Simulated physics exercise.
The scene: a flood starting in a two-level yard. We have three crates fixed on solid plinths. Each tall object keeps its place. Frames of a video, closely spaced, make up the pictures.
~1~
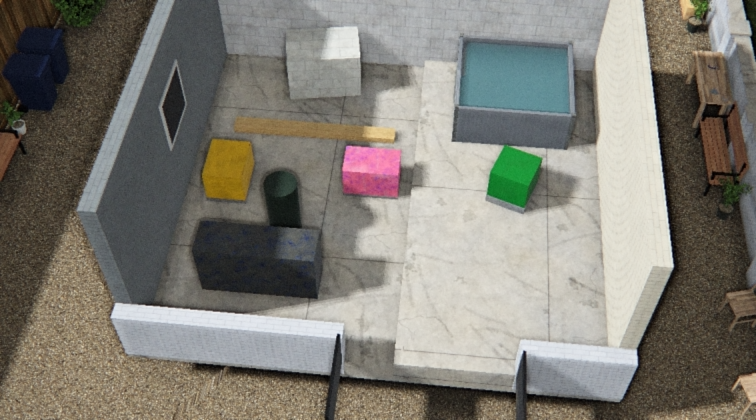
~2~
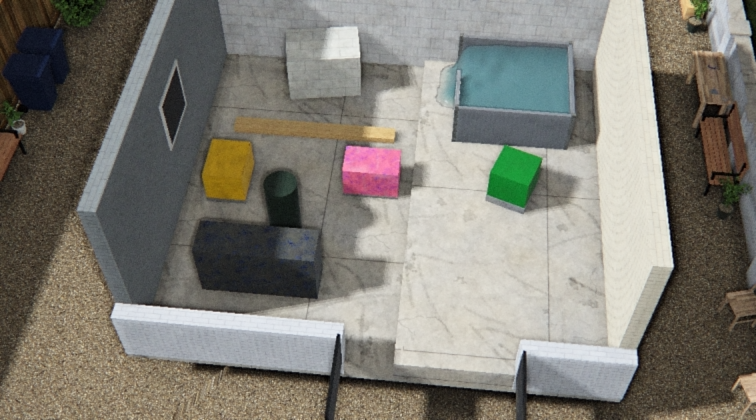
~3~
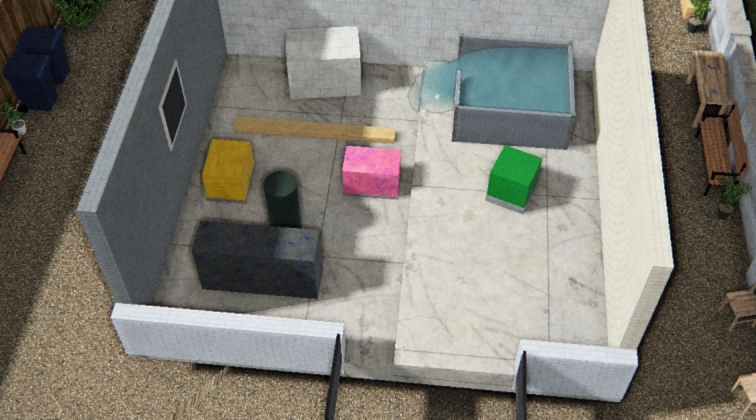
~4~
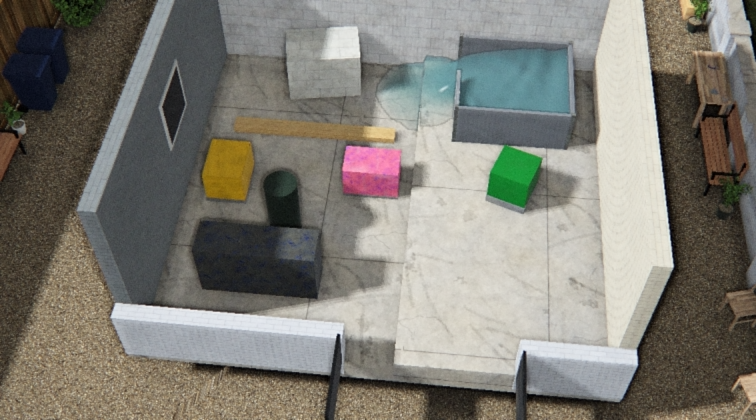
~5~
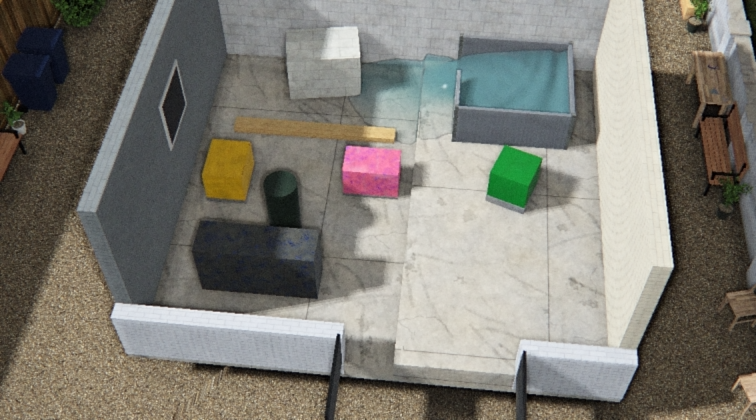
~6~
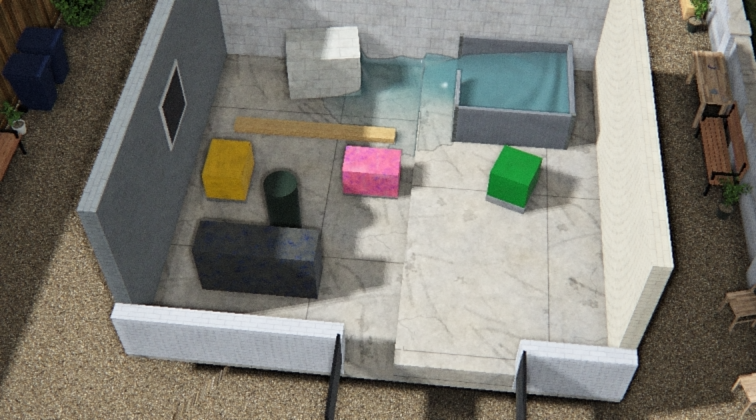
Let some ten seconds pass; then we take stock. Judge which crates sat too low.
The green crate was not too low. The pink crate was too low. The yellow crate was too low.
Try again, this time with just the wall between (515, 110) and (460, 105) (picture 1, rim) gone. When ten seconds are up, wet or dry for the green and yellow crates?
The green crate is flooded and the yellow crate is flooded.
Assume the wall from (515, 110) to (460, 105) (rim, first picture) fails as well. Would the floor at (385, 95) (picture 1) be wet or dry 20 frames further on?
Short version: Spared.
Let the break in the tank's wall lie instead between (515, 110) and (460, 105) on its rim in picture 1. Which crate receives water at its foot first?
That would be the one in green.
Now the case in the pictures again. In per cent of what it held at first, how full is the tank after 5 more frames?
I make it 66 per cent.
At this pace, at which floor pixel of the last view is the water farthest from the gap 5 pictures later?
My pick would be pixel (220, 118).
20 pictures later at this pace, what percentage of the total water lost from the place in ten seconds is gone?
By my reckoning, 0 %.
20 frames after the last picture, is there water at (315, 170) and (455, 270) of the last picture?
Swamped, then clear.
A moment on, water covers 15 % of the floor; the green crate not reached, the pink crate water round its plinth, the yellow crate not reached.
Next, water covers 30 % of the floor; the green crate not reached, the pink crate water round its plinth, the yellow crate water round its plinth.
Then, water covers 45 % of the floor; the green crate not reached, the pink crate water round its plinth, the yellow crate water round its plinth.
Later, water covers 60 % of the floor; the green crate water round its plinth, the pink crate water round its plinth, the yellow crate water round its plinth.
In the end, water covers 60 % of the floor; the green crate stayed above the water, the pink crate was topped, the yellow crate was topped.
